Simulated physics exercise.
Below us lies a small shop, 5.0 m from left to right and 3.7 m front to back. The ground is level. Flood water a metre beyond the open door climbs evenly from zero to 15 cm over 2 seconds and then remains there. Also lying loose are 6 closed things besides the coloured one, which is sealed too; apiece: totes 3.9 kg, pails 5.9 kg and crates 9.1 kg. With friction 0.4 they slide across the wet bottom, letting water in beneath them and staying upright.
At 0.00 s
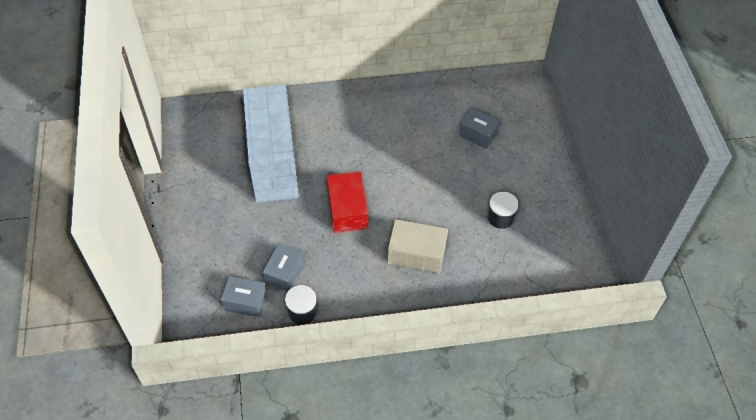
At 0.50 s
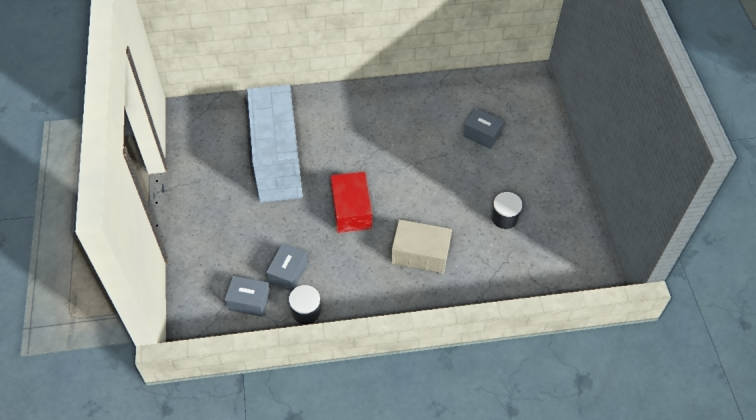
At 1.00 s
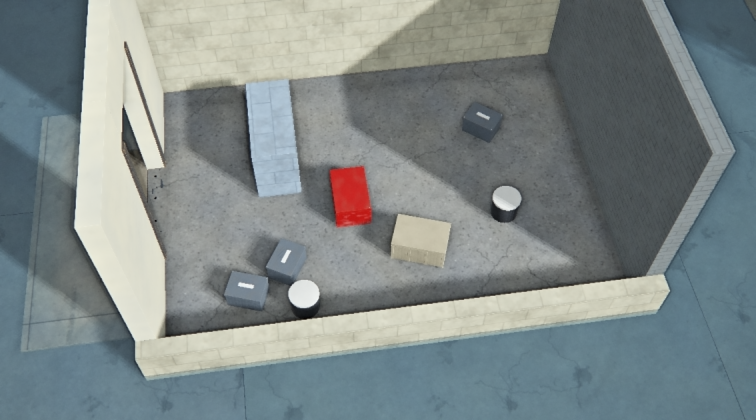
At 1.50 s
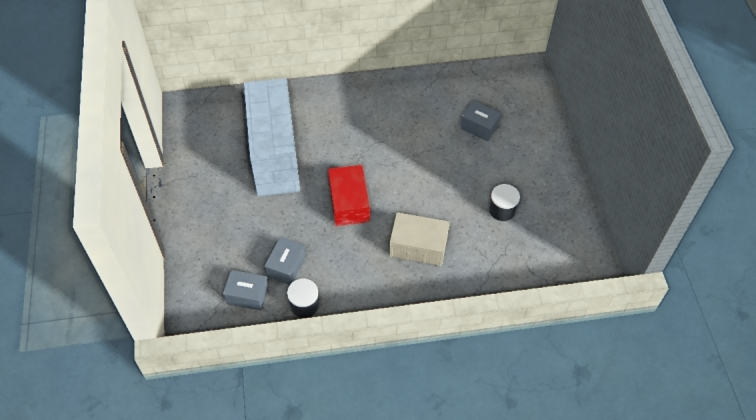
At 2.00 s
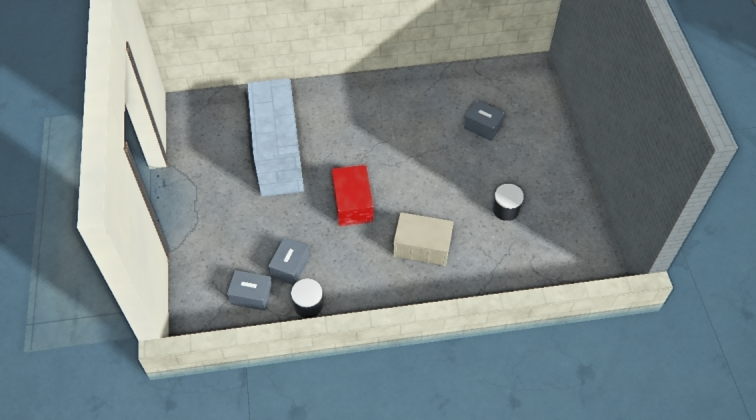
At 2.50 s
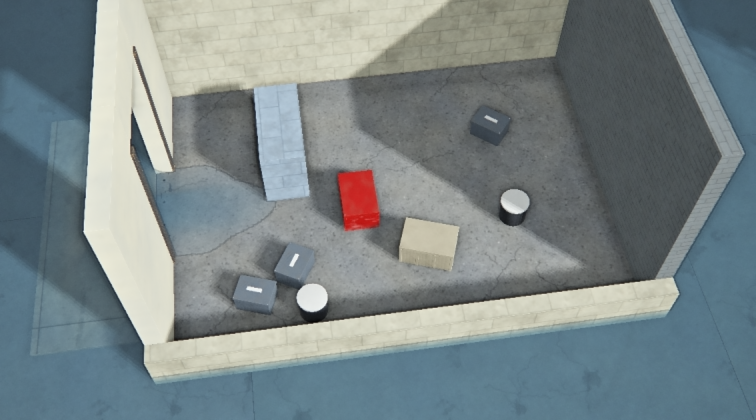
Small roofless shop seen from above, floodwater surrounding its walls, then seeping through the left doorway as the red crate stays still.
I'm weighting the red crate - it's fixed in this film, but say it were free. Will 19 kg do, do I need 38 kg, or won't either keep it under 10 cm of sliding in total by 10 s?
19 kg will do.
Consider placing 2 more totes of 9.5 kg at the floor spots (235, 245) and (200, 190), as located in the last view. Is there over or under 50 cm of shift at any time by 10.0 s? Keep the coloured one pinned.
The first is further, the second further.
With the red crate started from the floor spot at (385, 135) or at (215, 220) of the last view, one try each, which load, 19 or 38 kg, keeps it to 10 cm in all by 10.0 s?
Going in order: Both weights work, neither weight works.
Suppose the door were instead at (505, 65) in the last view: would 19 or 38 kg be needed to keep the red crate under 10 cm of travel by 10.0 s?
Result: The lesser mass is plenty.
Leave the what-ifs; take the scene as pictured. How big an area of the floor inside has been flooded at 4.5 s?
6.5 m2.
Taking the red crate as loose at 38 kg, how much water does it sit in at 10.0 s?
3 cm, roughly.
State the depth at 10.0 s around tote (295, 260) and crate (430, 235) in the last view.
Depth approx. 4 cm / 3 cm.
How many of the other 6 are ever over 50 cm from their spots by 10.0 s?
Counting them up, I find 3.
After 3.5 s the red crate would be 0 cm from its start with 19 kg and 0 cm from its start with 38 kg; 3 cm of water round it then.
After 4.5 s the red crate would be 0 cm from its start with 19 kg and 0 cm from its start with 38 kg; 3 cm of water round it then.
After 7.0 s the red crate would be 0 cm from its start with 19 kg and 0 cm from its start with 38 kg; 4 cm of water round it then.
After 10.0 s the red crate would be 0 cm from its start with 19 kg and 0 cm from its start with 38 kg; 3 cm of water round it then.
